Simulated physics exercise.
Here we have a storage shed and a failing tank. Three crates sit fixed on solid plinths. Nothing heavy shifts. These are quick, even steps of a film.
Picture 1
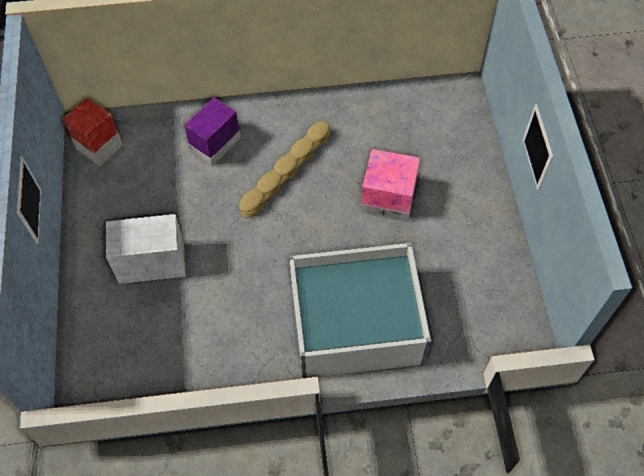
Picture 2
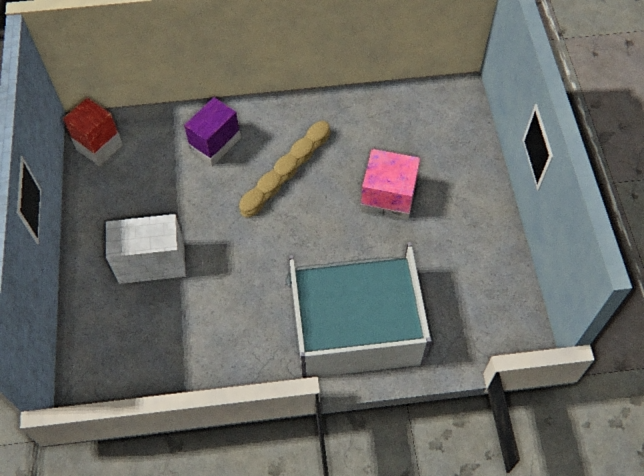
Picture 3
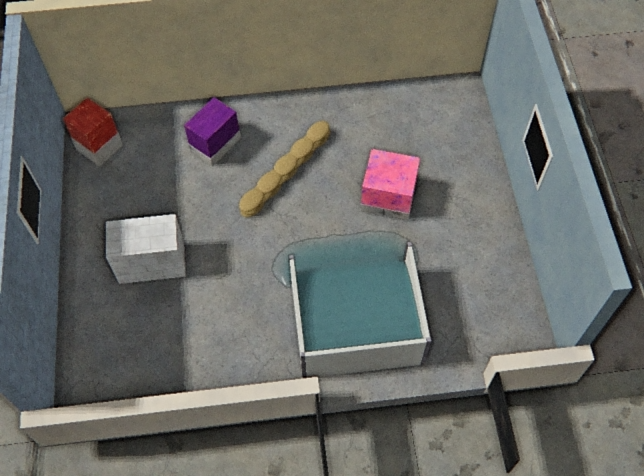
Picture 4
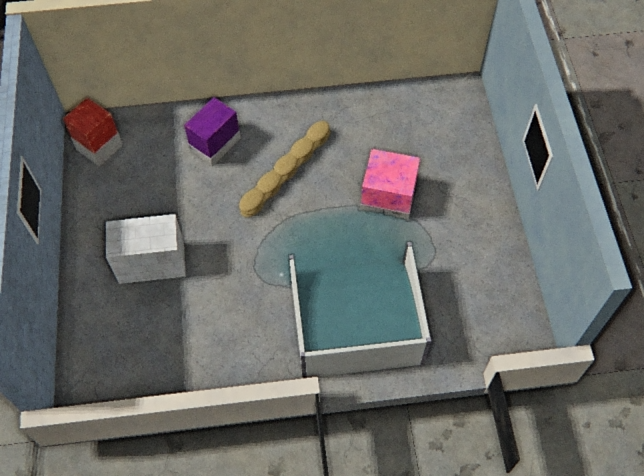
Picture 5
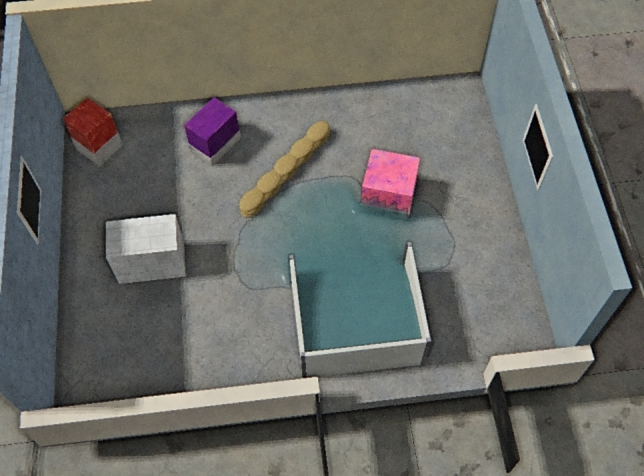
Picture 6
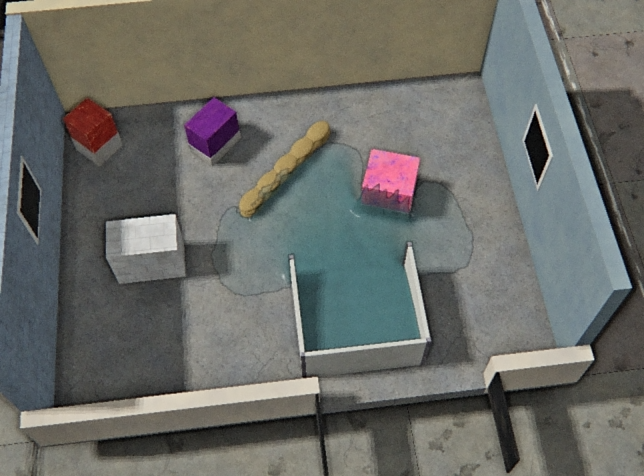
In a storage shed, water pours from the tank's far side and spreads around a pink box.
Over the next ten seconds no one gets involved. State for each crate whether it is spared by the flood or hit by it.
The purple crate is spared; the red crate is spared; the pink crate is hit.
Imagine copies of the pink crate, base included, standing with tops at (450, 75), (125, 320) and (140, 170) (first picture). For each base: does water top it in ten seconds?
Listed in turn: Overtopped / clear / clear.
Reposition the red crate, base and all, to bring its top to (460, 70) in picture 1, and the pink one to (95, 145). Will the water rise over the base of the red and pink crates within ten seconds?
I'd say red is overtopped, while pink is missed.
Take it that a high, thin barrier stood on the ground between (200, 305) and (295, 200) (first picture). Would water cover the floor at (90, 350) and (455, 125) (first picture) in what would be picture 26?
In that order: Not flooded, wet.
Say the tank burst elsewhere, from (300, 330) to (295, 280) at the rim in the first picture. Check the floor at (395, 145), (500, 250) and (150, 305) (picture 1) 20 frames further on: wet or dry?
Obs. 1: Moisture-free; obs. 2: Moisture-free; obs. 3: Sodden.
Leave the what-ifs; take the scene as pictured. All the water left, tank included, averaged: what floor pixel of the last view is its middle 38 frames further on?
About (343, 222) in the last view.
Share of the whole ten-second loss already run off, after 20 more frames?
Around 0 percent.
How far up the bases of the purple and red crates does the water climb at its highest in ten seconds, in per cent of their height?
50 %, then 20 %.
A moment on, water covers 30 % of the floor; the purple crate not reached, the red crate not reached, the pink crate water round its plinth.
Next, water covers 50 % of the floor; the purple crate water round its plinth, the red crate water round its plinth, the pink crate water round its plinth.
Then, water covers 70 % of the floor; the purple crate water round its plinth, the red crate water round its plinth, the pink crate water round its plinth.
Later, water covers 90 % of the floor; the purple crate water round its plinth, the red crate water round its plinth, the pink crate water round its plinth.
In the end, water covers 100 % of the floor; the purple crate stayed above the water, the red crate stayed above the water, the pink crate was topped.
